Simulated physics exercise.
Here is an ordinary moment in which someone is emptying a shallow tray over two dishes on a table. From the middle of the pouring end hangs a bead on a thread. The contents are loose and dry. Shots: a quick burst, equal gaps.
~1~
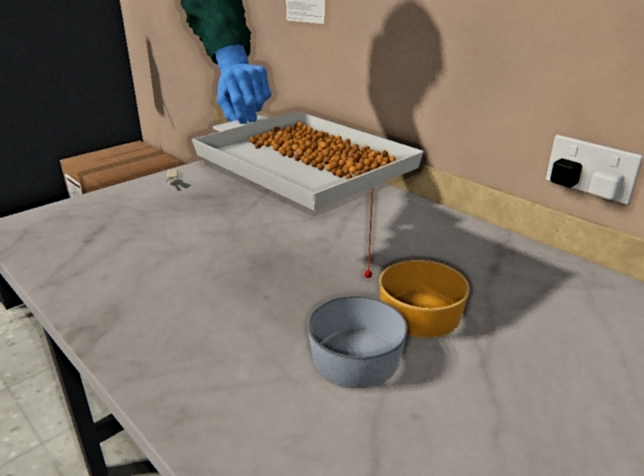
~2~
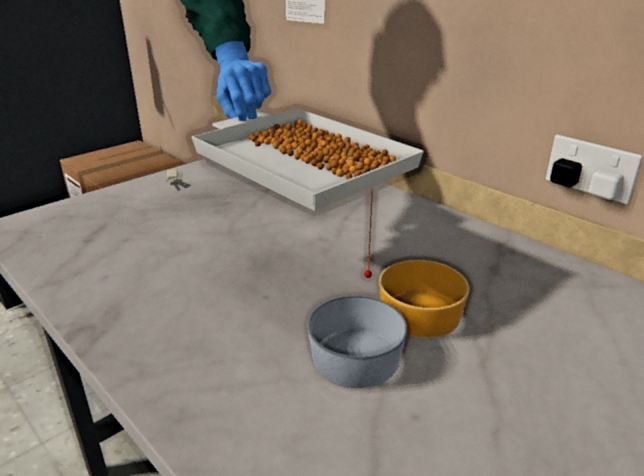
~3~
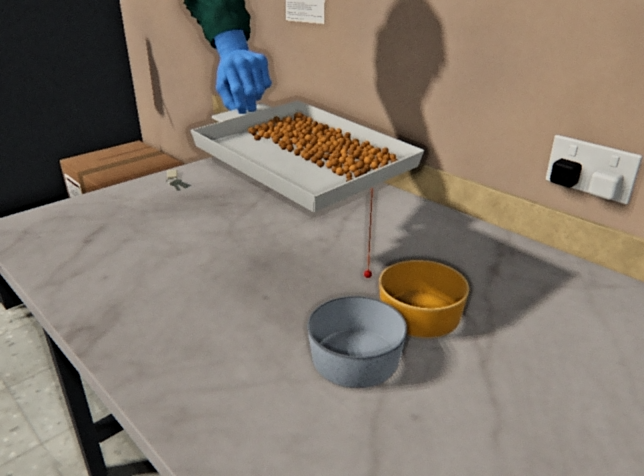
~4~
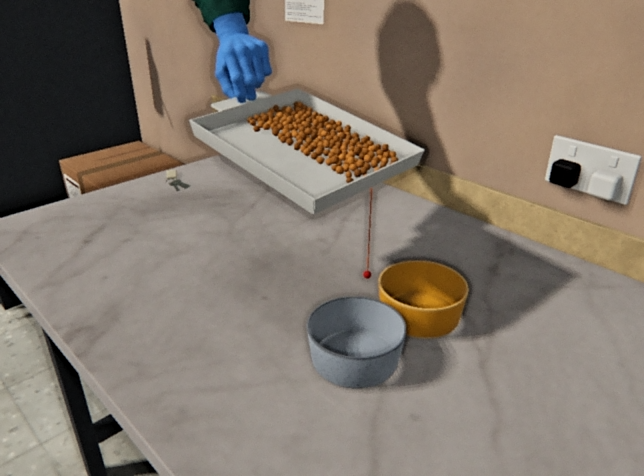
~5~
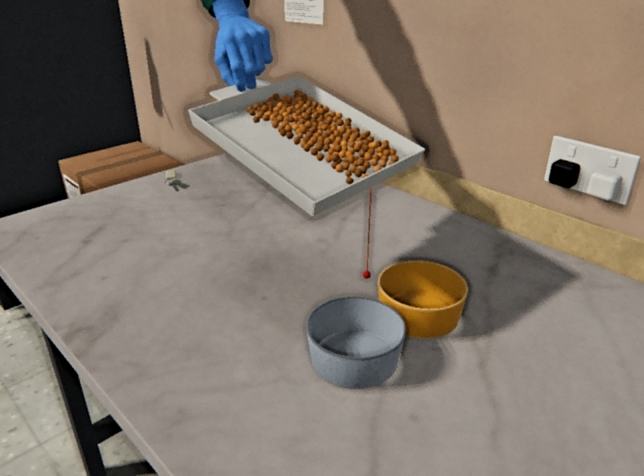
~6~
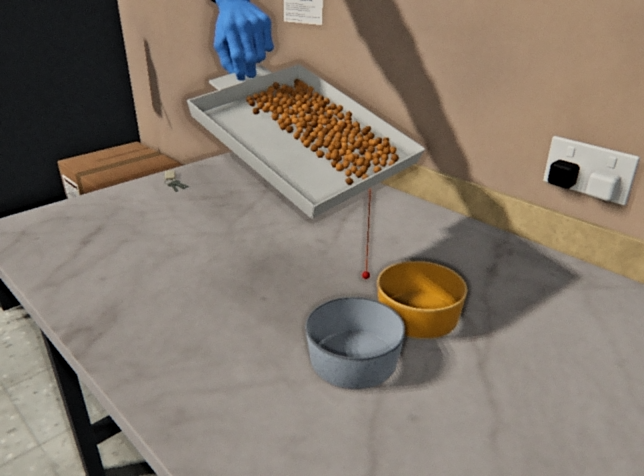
A blue-gloved hand in a dark green sleeve holds a shallow white tray of roasted chickpeas above a grey marbled table, seen from slightly above. A grey dish sits left of an orange one below, a red bead hangs on a thread, and sockets are on the tan wall. The hand rises, steadily tilting the tray toward its near left corner, while the shadow behind shifts.
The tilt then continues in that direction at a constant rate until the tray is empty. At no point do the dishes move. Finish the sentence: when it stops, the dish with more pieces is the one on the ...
Left.
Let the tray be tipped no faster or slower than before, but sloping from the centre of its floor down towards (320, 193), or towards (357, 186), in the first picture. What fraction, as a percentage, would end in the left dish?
First some 60, then 40 per cent.
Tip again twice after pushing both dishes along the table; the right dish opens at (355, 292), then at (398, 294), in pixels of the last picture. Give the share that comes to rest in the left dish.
About 20 per cent, then about 60 per cent.
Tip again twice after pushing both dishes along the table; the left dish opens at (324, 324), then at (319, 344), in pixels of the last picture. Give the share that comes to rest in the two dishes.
In turn about 80 and about 80 percent.
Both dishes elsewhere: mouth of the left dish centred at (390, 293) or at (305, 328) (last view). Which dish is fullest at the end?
The leftmost dish, then the leftmost dish.
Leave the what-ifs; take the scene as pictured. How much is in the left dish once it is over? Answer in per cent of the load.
About 80 per cent.
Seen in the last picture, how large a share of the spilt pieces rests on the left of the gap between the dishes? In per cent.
Near 30 in a hundred.
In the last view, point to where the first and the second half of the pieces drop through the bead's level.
Close to (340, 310), then close to (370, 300).
Just after the last frame, tray tipped steeply; every one on the tray.
A moment on, tray tipped right over; almost all on the tray; just a few in the left dish; just a few in the air.
Further on, tray tipped past a quarter turn; the larger part in the left dish; about a tenth in the right dish; about a tenth outside both.
When it is over, tray tipped past a quarter turn; the larger part in the left dish; about a tenth in the right dish; about a tenth outside both.
